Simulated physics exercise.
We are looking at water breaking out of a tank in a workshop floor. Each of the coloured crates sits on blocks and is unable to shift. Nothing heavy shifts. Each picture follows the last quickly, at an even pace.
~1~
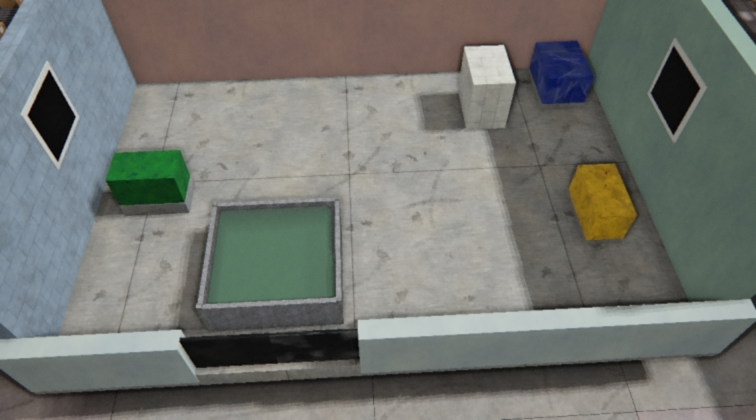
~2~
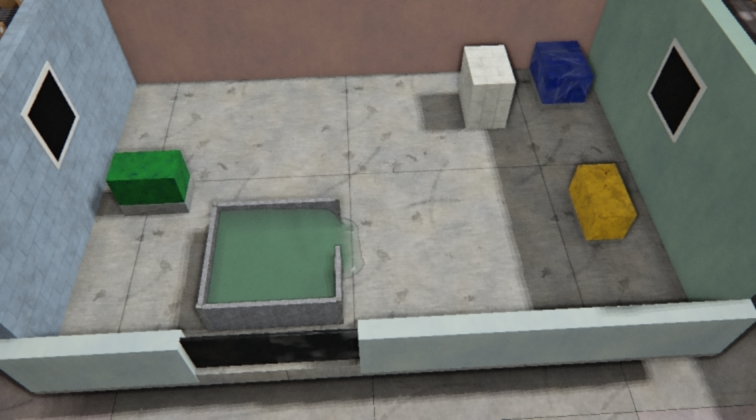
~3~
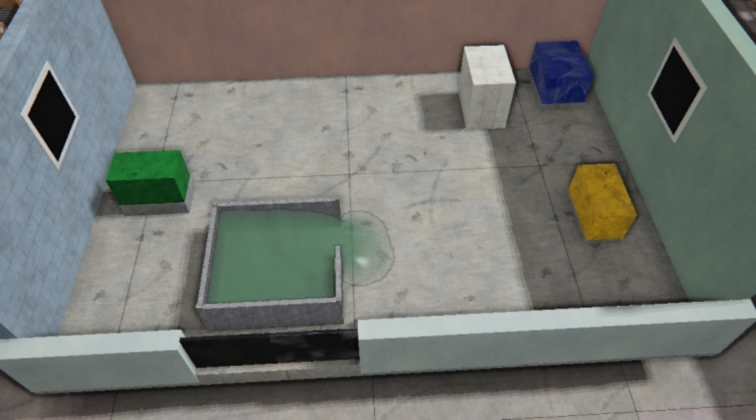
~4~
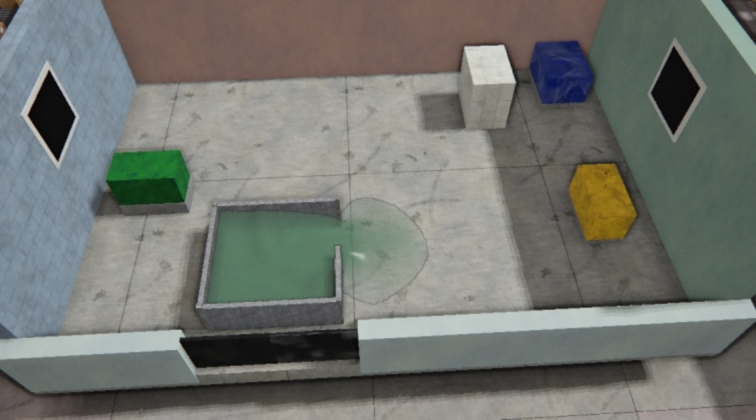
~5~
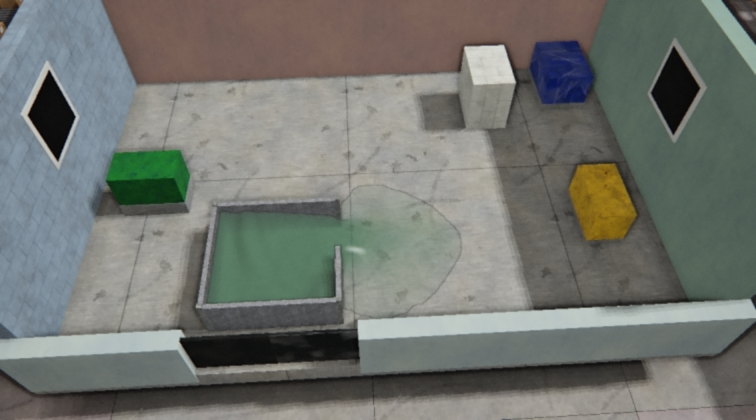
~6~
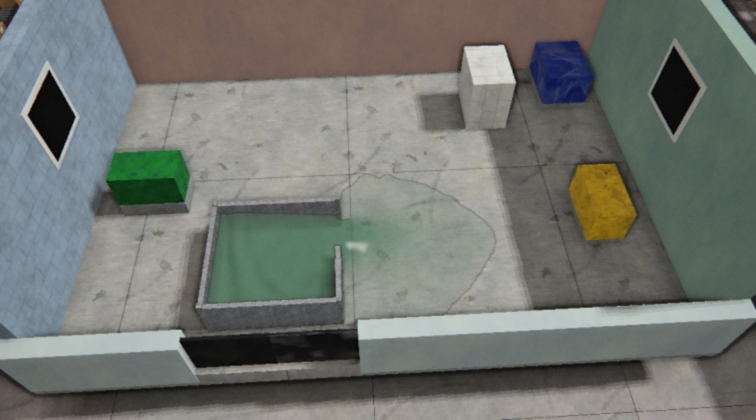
Green water pours through a gap in the tank's right side and spreads rightward across the floor.
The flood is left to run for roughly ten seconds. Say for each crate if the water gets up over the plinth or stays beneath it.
At the blue crate the water gets over; at the green crate the water stays beneath; at the yellow crate the water gets over.
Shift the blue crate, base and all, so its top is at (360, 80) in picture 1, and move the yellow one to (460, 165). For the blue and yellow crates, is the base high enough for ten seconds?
Ten seconds on, the blue crate is still clear, but the yellow crate has been flooded.
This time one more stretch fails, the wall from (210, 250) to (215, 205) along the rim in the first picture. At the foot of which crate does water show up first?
The one in green, by my reading.
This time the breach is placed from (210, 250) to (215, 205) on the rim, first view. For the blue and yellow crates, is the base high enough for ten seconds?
First the blue crate: It is left alone; then the yellow crate: It is left alone.
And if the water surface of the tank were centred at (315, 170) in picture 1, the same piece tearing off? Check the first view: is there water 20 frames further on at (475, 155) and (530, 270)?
Taking the spots in order: Swamped, swamped.
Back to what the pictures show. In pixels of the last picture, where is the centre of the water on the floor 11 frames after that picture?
I'd put my finger on (381, 249).
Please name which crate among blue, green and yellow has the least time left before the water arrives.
Answer: The yellow one.
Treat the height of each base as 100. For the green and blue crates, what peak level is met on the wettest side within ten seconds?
In order: 0% and 130%.
A moment on, water covers 25 % of the floor; the blue crate not reached, the green crate not reached, the yellow crate water round its plinth.
Next, water covers 35 % of the floor; the blue crate not reached, the green crate not reached, the yellow crate water round its plinth.
Then, water covers 40 % of the floor; the blue crate water round its plinth, the green crate not reached, the yellow crate water round its plinth.
Later, water covers 45 % of the floor; the blue crate water round its plinth, the green crate not reached, the yellow crate water round its plinth.
In the end, water covers 65 % of the floor; the blue crate was topped, the green crate stayed above the water, the yellow crate was topped.
